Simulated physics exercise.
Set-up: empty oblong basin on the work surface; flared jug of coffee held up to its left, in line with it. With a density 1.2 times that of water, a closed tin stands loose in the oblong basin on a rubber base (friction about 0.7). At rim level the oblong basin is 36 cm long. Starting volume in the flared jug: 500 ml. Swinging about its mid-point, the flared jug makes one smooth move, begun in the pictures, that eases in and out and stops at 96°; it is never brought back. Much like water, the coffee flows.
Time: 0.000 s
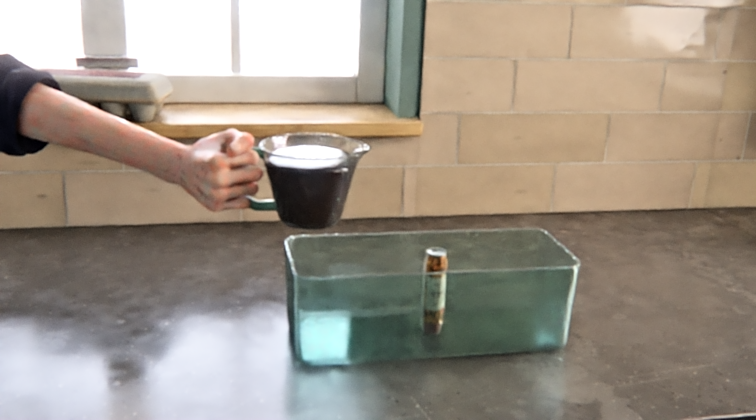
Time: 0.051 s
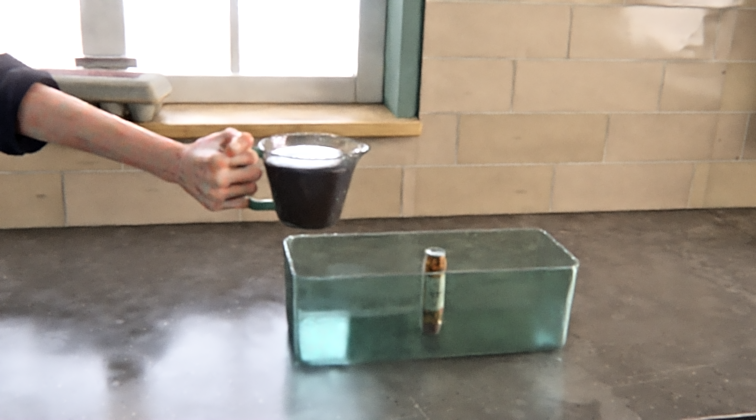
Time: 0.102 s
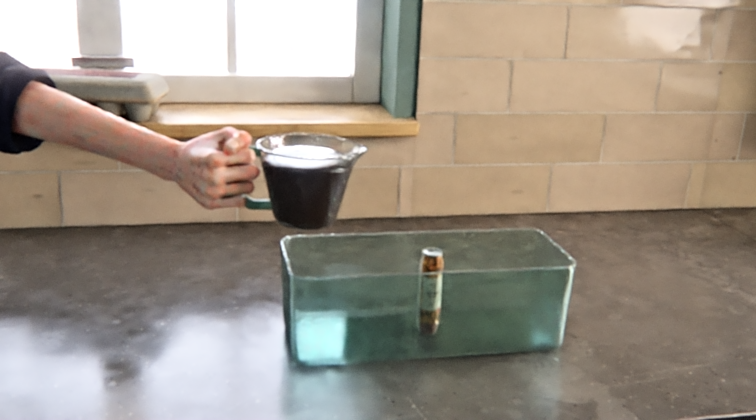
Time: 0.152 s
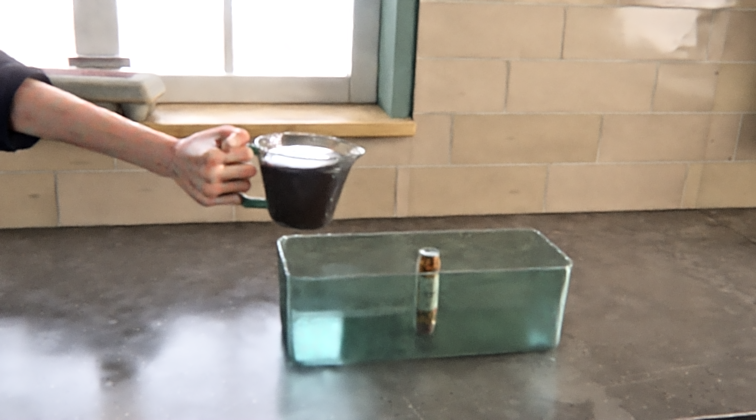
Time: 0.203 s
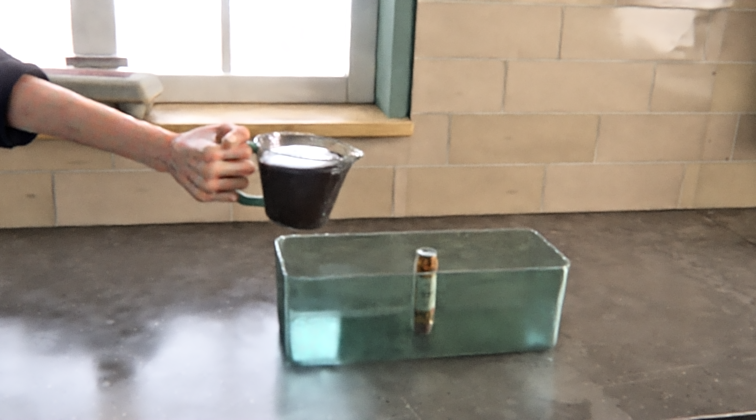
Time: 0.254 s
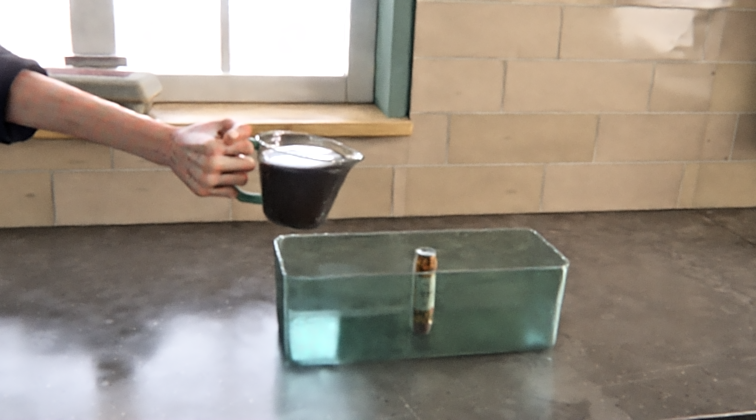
In this clip, a hand holds a flared glass jug of dark liquid above the left end of an oblong glass basin with a small upright container inside, then gradually tilts the jug slightly to the right.
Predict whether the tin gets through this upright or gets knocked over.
It will stay erect.
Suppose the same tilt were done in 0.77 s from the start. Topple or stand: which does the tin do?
Result: Tin still standing.
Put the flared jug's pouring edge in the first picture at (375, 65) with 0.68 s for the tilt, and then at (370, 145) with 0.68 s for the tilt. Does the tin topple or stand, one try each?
The tin overturns the first time and stays vertical the second time.
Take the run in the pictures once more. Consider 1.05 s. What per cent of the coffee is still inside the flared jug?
Around 16 percent of it.
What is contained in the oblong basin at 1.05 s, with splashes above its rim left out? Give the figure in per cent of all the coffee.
76 per cent or thereabouts.
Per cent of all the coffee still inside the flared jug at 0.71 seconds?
Near 70 in a hundred.
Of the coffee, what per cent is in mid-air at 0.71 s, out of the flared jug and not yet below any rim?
Close to 18 per cent, I'd say.
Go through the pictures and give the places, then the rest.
It leans 0°; its right rim is at (370, 147); the coffee meets the walls at (266, 157) and (355, 156); the oblong basin's rim runs from (290, 258) to (562, 248); the tin's top is at (436, 255), in the first picture.
It leans 0°; its right rim is at (369, 147); the coffee meets the walls at (265, 157) and (354, 156), in the second picture.
It leans 1°; its right rim is at (367, 148); the coffee meets the walls at (263, 157) and (351, 157), in the third picture.
It leans 3°; its right rim is at (365, 150); the coffee meets the walls at (261, 157) and (349, 157), in the fourth picture.
It leans 6°; its right rim is at (364, 153); the coffee meets the walls at (260, 157) and (349, 157), in the fifth picture.
It leans 9°; its right rim is at (364, 156); the coffee meets the walls at (261, 157) and (352, 158), in the sixth picture.
After 0.71 s the tilt is 56° and 70 per cent is still to pour; the tin stands where it began.
After 1.05 s the tilt is 88° and 15 per cent is still to pour; the tin stands where it began.
After 1.40 s the tilt is 96° and 0 per cent is still to pour; the tin stands where it began.
After 1.78 s the tilt is 96° and 0 per cent is still to pour; the tin stands where it began.
In the end the tin stands where it began.
